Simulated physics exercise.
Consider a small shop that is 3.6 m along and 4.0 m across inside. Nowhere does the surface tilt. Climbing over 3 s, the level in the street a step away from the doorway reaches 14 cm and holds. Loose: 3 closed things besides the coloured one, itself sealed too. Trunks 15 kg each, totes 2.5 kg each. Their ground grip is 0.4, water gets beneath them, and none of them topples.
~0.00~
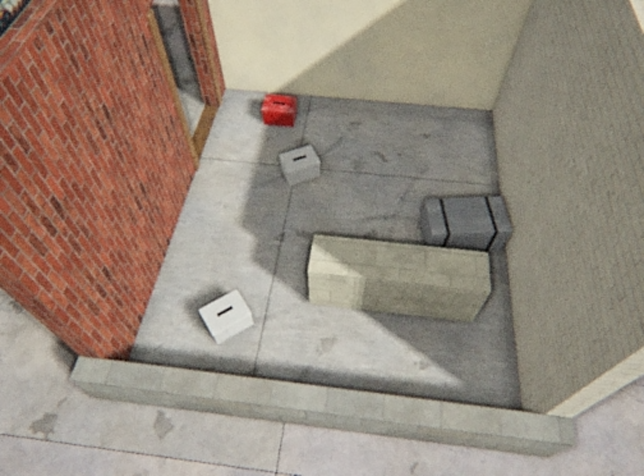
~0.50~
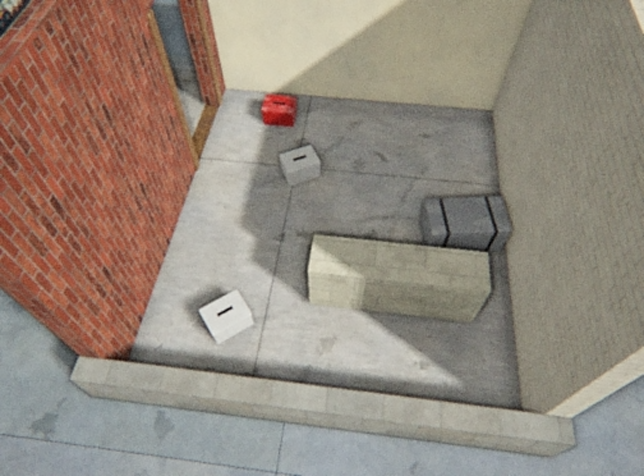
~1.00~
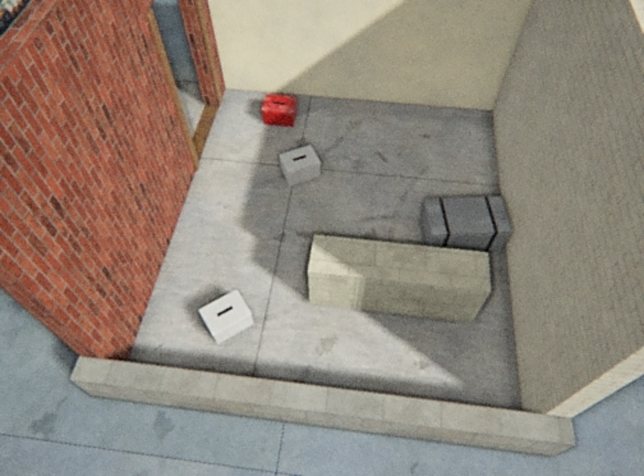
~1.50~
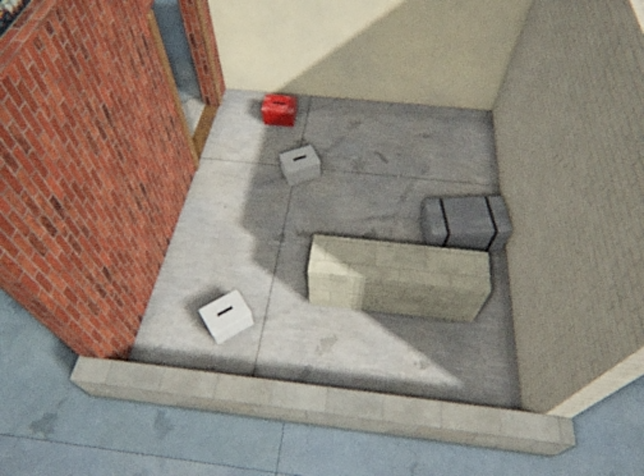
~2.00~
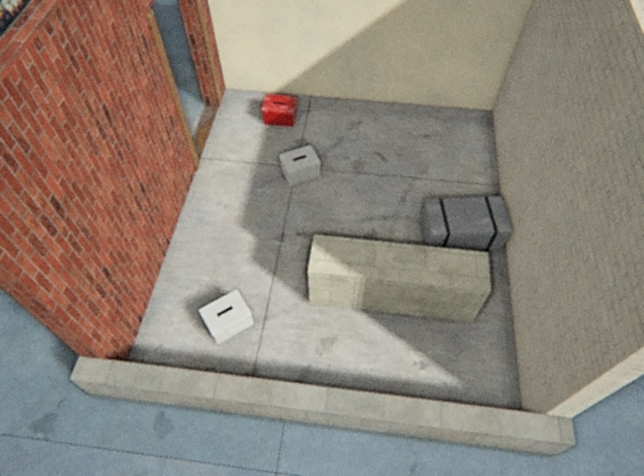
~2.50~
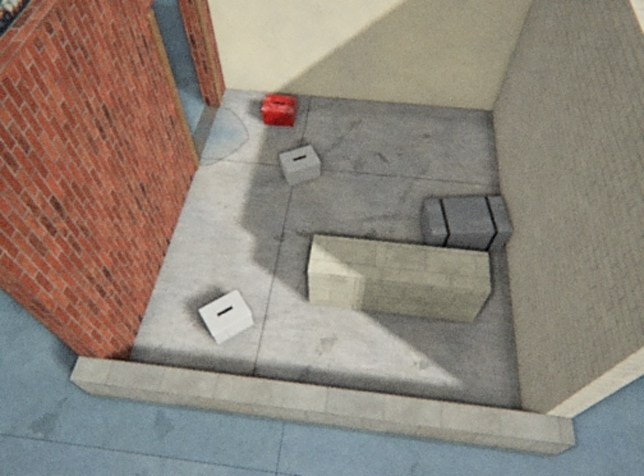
Water spreading across the pavement outside a small brick-walled room, then creeping in through the doorway while the boxes inside stay still.
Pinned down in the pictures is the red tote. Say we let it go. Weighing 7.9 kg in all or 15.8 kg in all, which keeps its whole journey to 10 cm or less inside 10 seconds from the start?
I'd wager only the heavier choice works.
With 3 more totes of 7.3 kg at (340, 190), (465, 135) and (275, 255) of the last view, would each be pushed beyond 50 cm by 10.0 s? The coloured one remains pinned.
In turn: Past it, under, under.
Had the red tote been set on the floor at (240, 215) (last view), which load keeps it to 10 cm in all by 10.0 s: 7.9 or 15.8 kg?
Either load holds.
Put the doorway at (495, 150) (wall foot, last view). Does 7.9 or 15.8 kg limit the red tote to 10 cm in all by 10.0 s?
Under that change the large mass is required.
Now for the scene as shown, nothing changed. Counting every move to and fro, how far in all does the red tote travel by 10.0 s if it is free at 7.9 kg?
Roughly 150 cm.
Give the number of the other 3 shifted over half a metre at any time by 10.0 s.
1.
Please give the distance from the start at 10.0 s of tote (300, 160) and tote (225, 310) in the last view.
First 150 cm, then 0 cm.
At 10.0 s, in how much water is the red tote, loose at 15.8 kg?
Something like 5 centimetres.
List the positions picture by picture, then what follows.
The first frame shows the red tote at (279, 103), on the bottom; water covers 0.0 m2; 0 of 4 have shifted.
The second frame shows the red tote at (279, 103), on the bottom; 0.0 m2 under water; 0 of 4 have shifted.
The third frame shows the red tote at (279, 103), on the bottom; 0.0 m2 under water; 0 of 4 have shifted.
The fourth frame shows the red tote at (279, 103) rests on the ground; 0.0 m2 under water; 0 of 4 have shifted.
The fifth frame shows the red tote at (279, 103), on the bottom; water covers 0.0 m2; 0 of 4 have shifted.
The sixth frame shows the red tote at (279, 103) rests on the ground; water covers 0.3 m2; 0 of 4 have shifted.
After 3.5 s the red tote would be 0 cm from its start with 7.9 kg and 0 cm from its start with 15.8 kg; 3 cm of water round it then.
After 4.5 s the red tote would be 32 cm from its start with 7.9 kg and 0 cm from its start with 15.8 kg; 5 cm of water round it then.
After 7.0 s the red tote would be 97 cm from its start with 7.9 kg and 0 cm from its start with 15.8 kg; 5 cm of water round it then.
After 10.0 s the red tote would be 153 cm from its start with 7.9 kg and 0 cm from its start with 15.8 kg; 5 cm of water round it then.
